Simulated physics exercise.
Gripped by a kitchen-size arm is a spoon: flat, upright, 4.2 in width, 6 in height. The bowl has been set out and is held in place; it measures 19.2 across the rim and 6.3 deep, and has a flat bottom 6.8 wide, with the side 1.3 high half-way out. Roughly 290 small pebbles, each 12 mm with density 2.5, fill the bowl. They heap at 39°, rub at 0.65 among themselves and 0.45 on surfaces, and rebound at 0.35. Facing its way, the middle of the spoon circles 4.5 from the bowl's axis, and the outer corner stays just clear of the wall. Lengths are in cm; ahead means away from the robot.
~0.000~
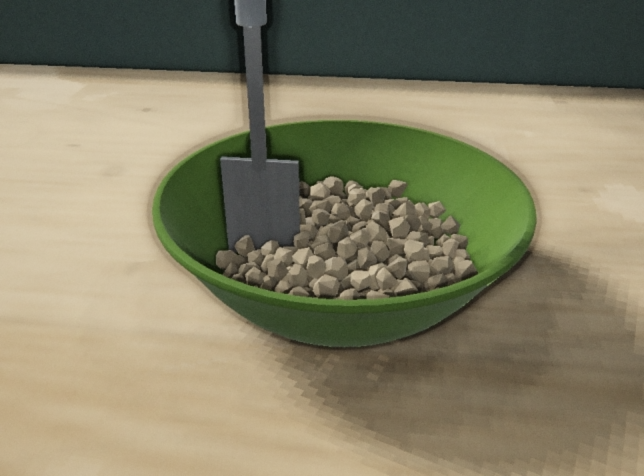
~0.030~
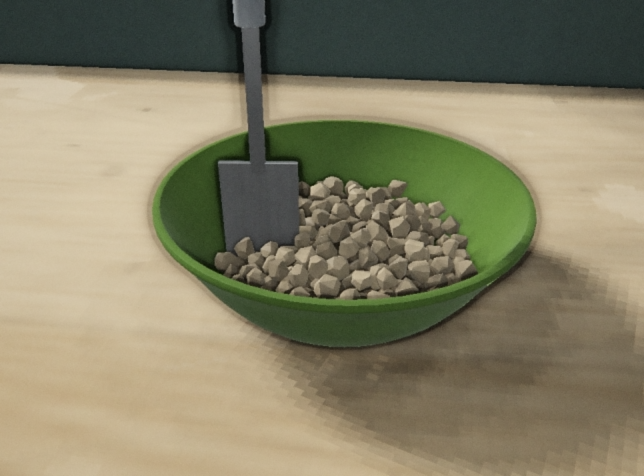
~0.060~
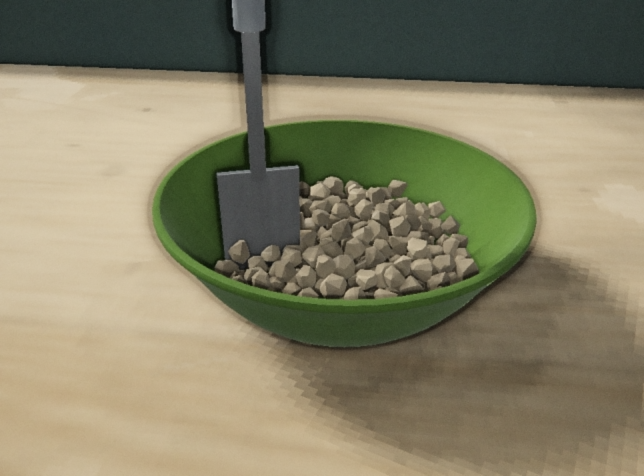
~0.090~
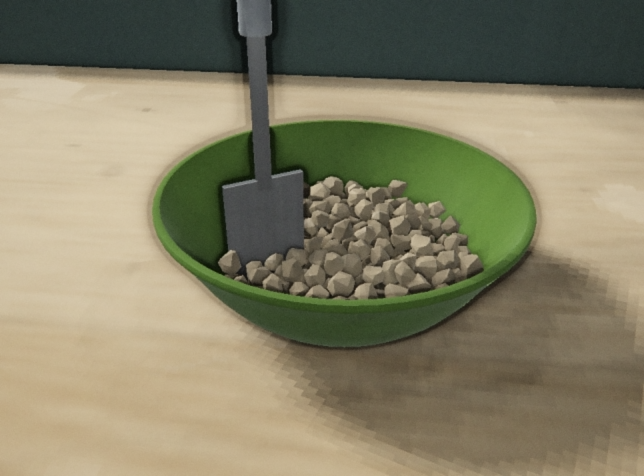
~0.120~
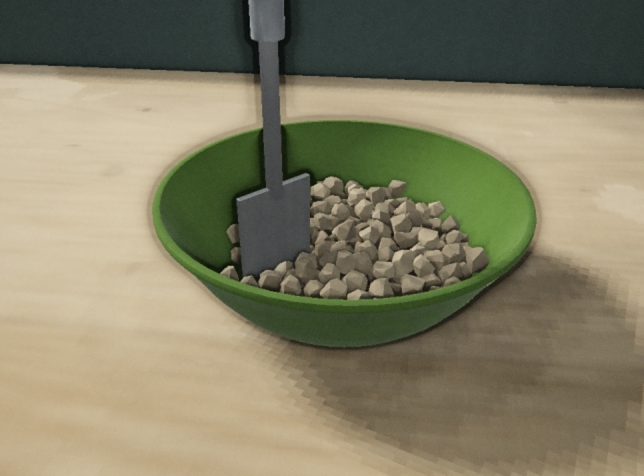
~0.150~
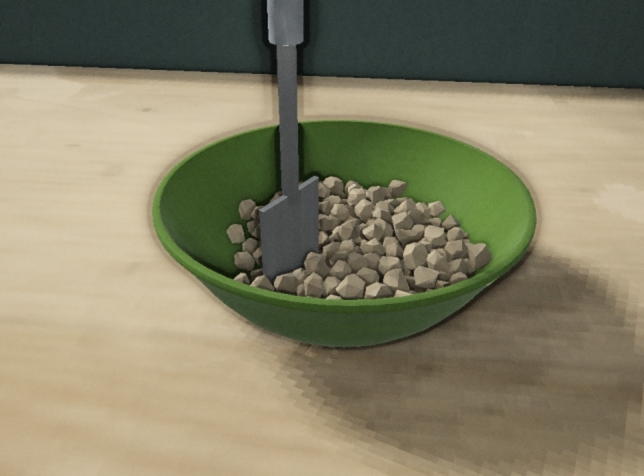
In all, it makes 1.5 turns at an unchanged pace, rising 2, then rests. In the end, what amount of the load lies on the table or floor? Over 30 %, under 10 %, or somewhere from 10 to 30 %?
Under 10 %.
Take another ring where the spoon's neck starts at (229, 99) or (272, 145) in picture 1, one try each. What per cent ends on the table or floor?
First try about 0 per cent, second try about 5 per cent.
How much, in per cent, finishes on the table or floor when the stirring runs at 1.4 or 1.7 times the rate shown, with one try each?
First try close to 15, second close to 20, in per cent.
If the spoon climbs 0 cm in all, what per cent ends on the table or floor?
Result: Roughly 15 %.
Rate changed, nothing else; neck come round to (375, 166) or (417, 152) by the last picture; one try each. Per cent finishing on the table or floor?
Roughly 25 per cent on the first try and 35 per cent on the second.
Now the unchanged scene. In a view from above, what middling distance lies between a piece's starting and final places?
I'd estimate close to 7 cm.
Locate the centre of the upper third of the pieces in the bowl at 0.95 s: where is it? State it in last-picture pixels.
(344, 275).
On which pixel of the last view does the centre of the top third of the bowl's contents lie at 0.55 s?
(353, 164), roughly.
By 0.55 s, 249° round, highest piece 8 above the table; 281 in the bowl, 5 on the table or floor, 3 in flight or on the tool.
By 0.95 s, 77° round, highest piece 7 above the table; 279 in the bowl, 10 on the table or floor.
By 1.35 s, 180° round, highest piece 7 above the table; 278 in the bowl, 10 on the table or floor, 1 in flight or on the tool.
By 2.05 s, 180° round, highest piece 7 above the table; 278 in the bowl, 11 on the table or floor.
Final count, 278 in the bowl, 11 on the table or floor. That is 4 % on the table or floor.
